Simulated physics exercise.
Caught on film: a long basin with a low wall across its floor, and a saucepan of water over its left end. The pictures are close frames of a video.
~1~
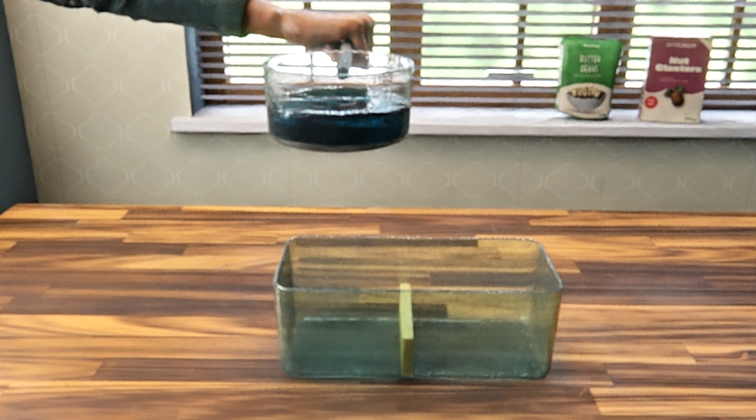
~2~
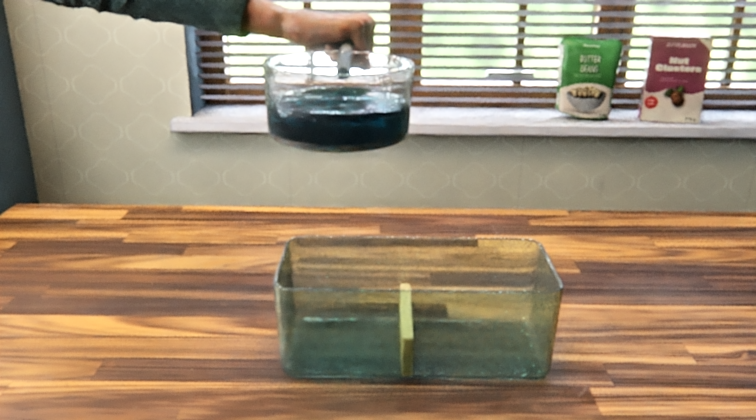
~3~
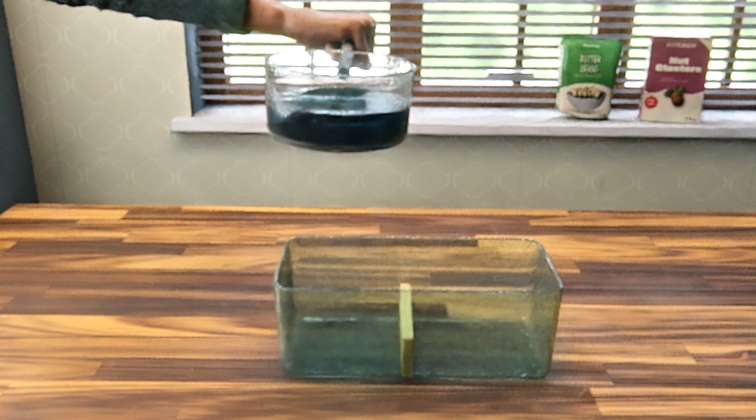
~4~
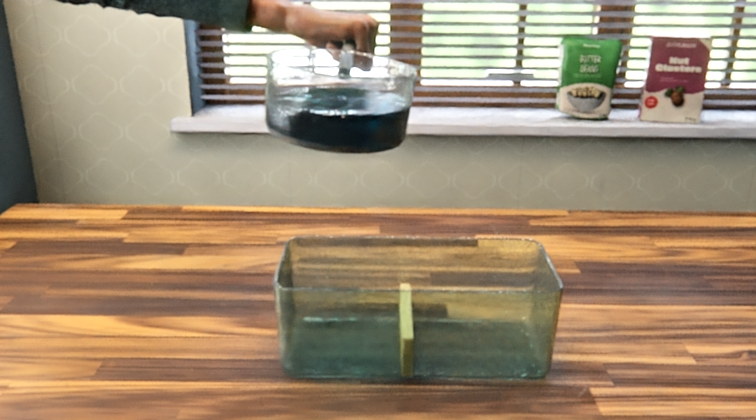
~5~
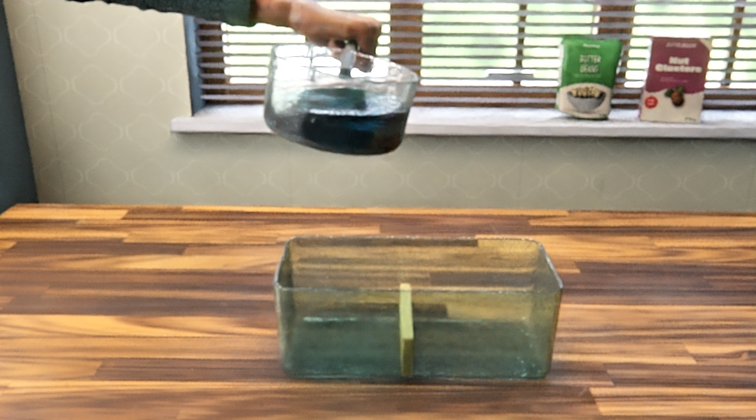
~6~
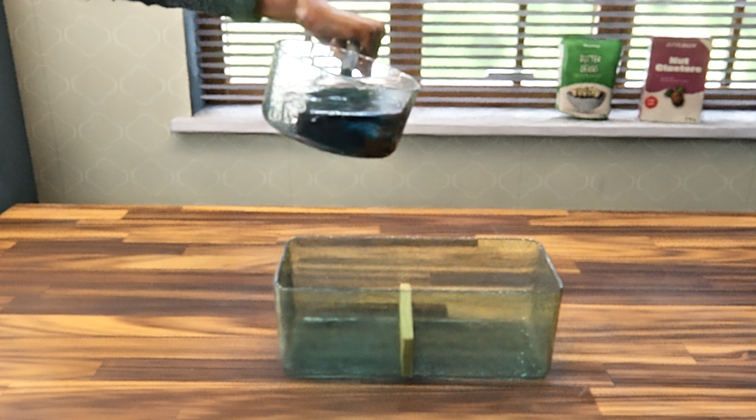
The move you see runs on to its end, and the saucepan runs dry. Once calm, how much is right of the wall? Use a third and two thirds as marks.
It comes to more than two thirds.
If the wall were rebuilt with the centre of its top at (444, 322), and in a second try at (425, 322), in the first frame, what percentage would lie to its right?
In turn 50 and 65 in a hundred.
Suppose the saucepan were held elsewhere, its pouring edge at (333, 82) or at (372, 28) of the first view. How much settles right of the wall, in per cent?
Near 5 % and 60 %.
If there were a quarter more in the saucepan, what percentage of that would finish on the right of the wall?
Near 85 %.
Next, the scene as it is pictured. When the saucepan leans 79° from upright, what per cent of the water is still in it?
Roughly 55 in a hundred.
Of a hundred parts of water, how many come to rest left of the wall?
Some 15 per cent.
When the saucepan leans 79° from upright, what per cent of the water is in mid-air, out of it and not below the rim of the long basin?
Close to 40 per cent.
A moment on, the tilt is 79° and 53 per cent is still to pour, 0 is left of the wall and 7 right of it.
Next, the tilt is 114° and 6 per cent is still to pour, 5 is left of the wall and 74 right of it.
Then the tilt is 119° and 0 per cent is still to pour, 15 is left of the wall and 84 right of it.
Later the tilt is 119° and 0 per cent is still to pour, 15 is left of the wall and 84 right of it.
Finally, 15 per cent lies left of the wall, 84 right of it and 1 outside.
